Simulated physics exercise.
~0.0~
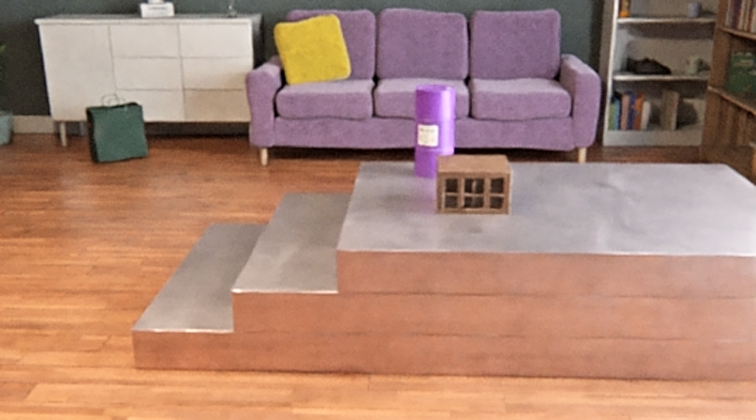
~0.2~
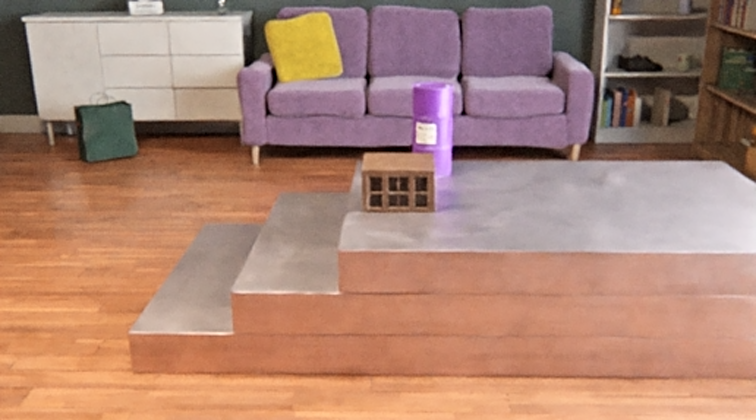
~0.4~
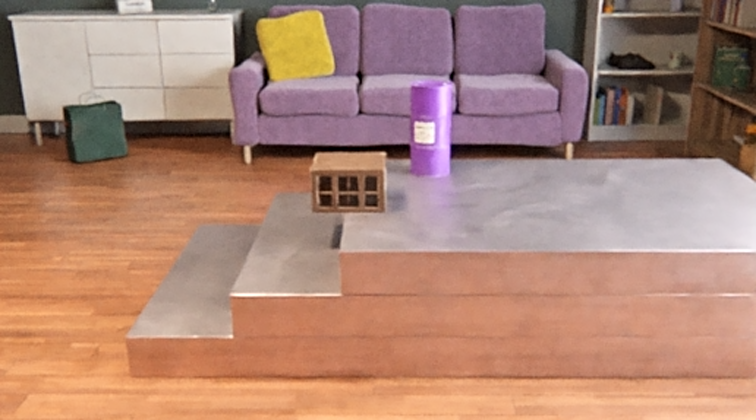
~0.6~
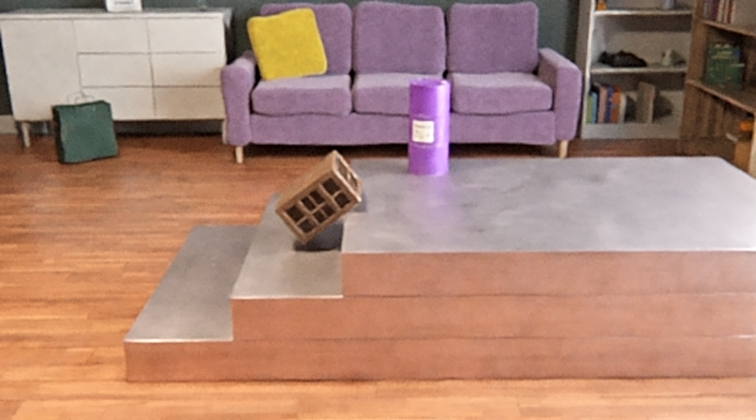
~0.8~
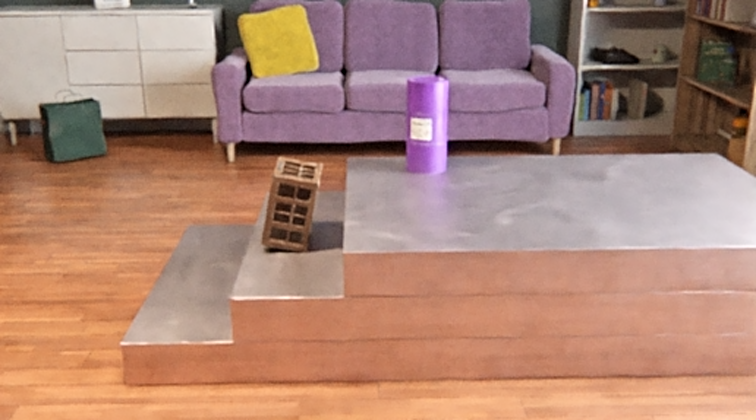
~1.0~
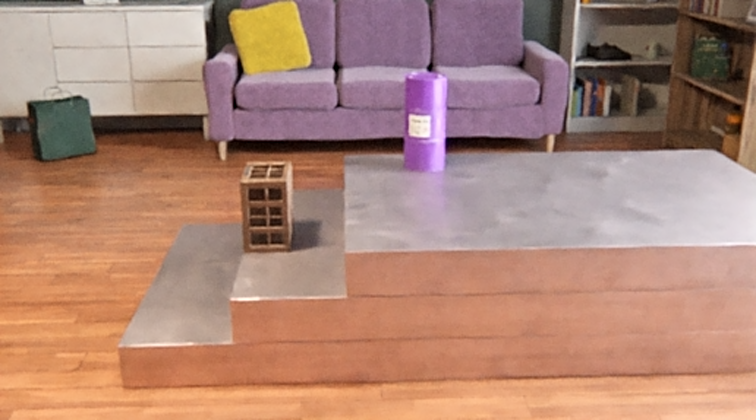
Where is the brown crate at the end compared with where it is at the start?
At the start the crate is on the top of the platform, in front of the purple canister. At the end it is farther left and lower, standing on its end on the step just below the top.
